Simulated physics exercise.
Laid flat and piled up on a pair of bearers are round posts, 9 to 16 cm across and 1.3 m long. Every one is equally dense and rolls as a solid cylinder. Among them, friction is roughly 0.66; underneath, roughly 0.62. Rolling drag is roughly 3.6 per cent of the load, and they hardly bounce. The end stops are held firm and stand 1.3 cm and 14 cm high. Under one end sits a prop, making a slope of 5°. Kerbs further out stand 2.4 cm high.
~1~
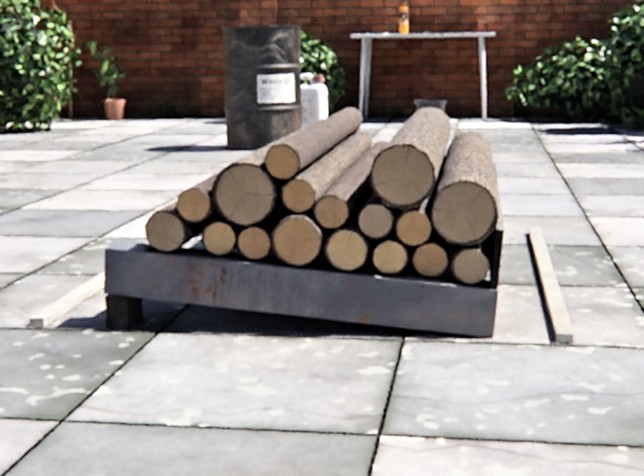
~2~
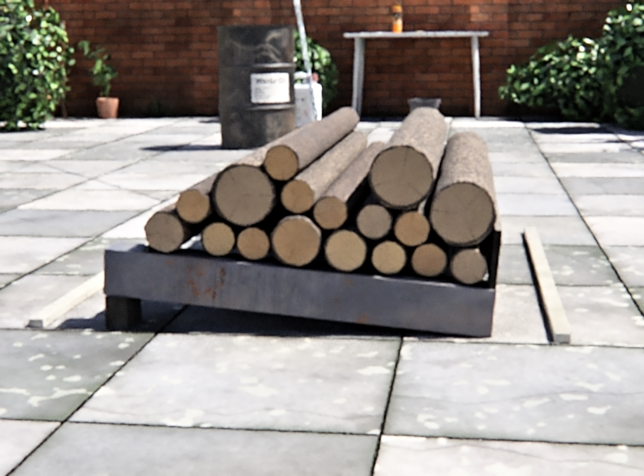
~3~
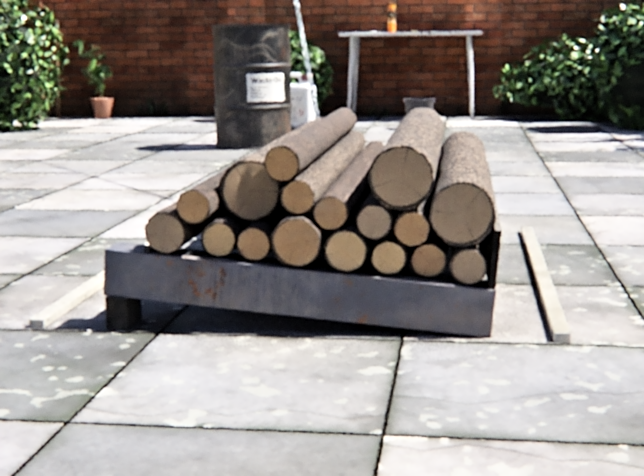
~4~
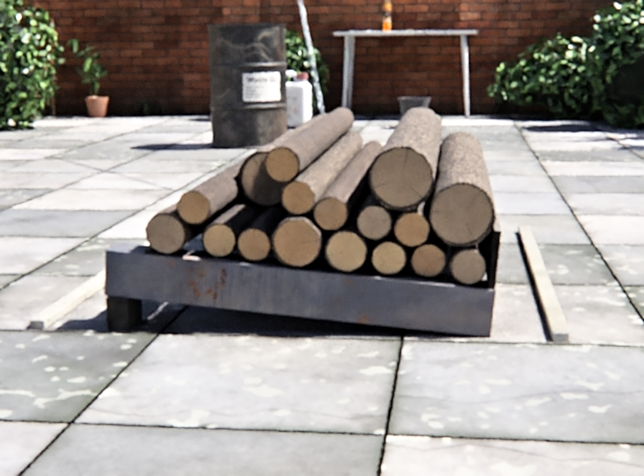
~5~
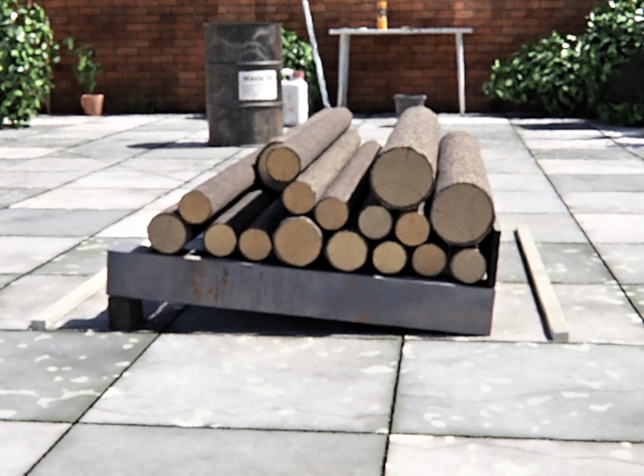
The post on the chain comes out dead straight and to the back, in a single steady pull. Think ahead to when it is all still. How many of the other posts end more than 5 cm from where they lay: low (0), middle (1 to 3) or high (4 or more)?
Result: Middle (count 1).
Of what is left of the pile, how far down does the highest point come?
Roughly 0 cm lower.
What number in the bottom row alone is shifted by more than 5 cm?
0.
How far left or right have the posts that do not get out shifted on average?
Mean shift: Approx. 0 cm, leftward.
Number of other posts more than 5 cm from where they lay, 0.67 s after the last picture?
That would be 0 by then, I'd say.
Then, 0.67 s past the final picture, 0 now displaced over 5 cm; the one last seen at (283, 164) 1.1 cm left.
Then, 0.76 s past the final picture, 1 now displaced over 5 cm; the one last seen at (283, 164) 4 cm left and 3.1 cm down.
Then, 0.97 s past the final picture, 1 now displaced over 5 cm; the one last seen at (283, 164) 12 cm left and 11 cm down.
Then, 1.13 s past the final picture, 1 now displaced over 5 cm; the one last seen at (283, 164) 11 cm left and 12 cm down.
At rest 1.5 s after the last picture, 1 moved over 5 cm; not one over the kerbs; the one last seen at (283, 164) 11 cm left and 12 cm down; top of the pile 46 cm high, from 46 cm.
